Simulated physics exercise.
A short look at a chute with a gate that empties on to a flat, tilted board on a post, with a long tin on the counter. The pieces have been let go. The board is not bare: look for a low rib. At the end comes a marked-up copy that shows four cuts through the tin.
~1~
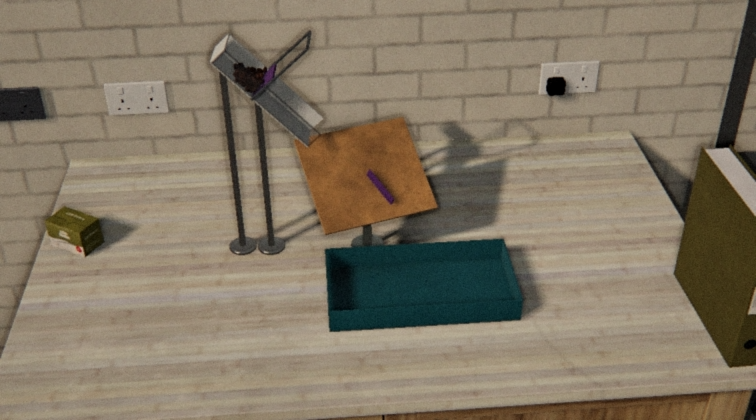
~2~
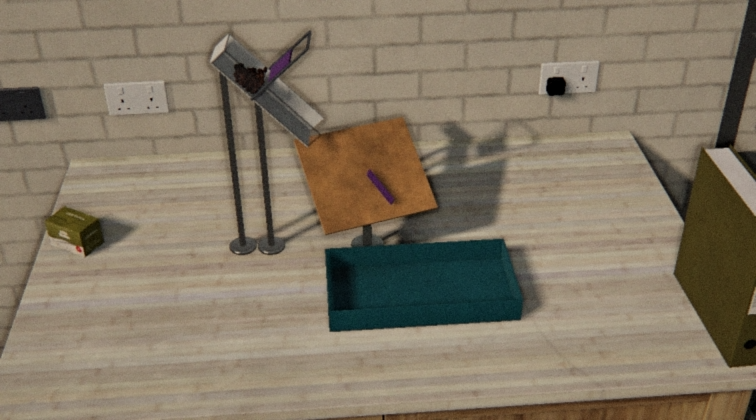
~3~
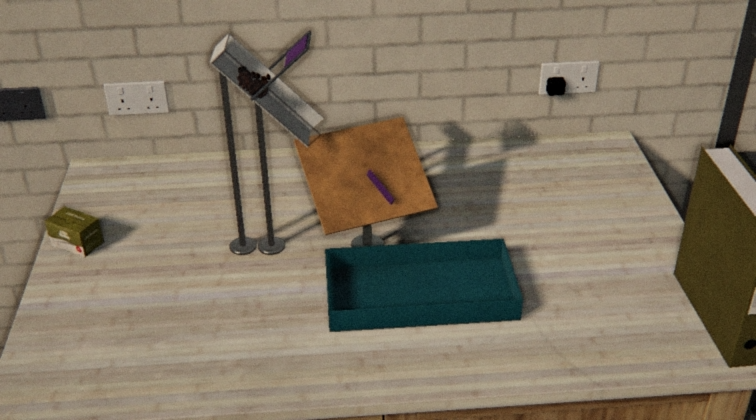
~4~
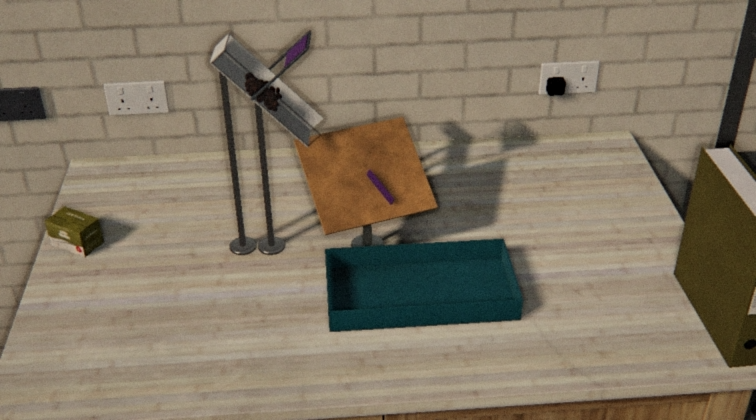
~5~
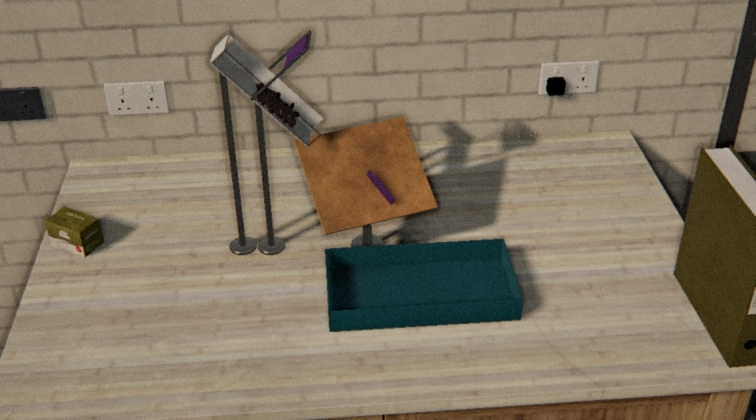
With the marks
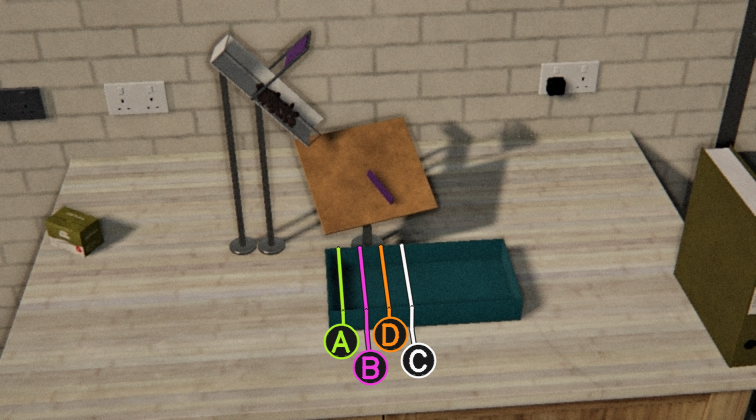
The footage shows a purple gate sliding up and out of a grey chute above a tilted brown board and an empty teal tin, then small dark pieces sliding down the chute to the right, still inside it.
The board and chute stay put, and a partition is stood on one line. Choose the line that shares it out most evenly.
The best line is C.
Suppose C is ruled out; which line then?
Here it is line D.
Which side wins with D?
The right side.
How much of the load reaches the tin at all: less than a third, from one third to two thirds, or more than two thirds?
More than two thirds.
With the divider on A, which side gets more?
More lands on the right.
On the marked copy, line A crosses the front rim at (342, 311); line B crosses the front rim at (366, 309); line C crosses the front rim at (411, 307); line D crosses the front rim at (389, 308).
For line A, of what is caught, not one piece on the left of the divider, every piece on the right.
For line B, of what is caught, not one piece on the left of the divider, every piece on the right.
For line C, of what is caught, roughly two thirds on the left of the divider, roughly a third on the right.
For line D, of what is caught, about a tenth on the left of the divider, the larger part on the right.
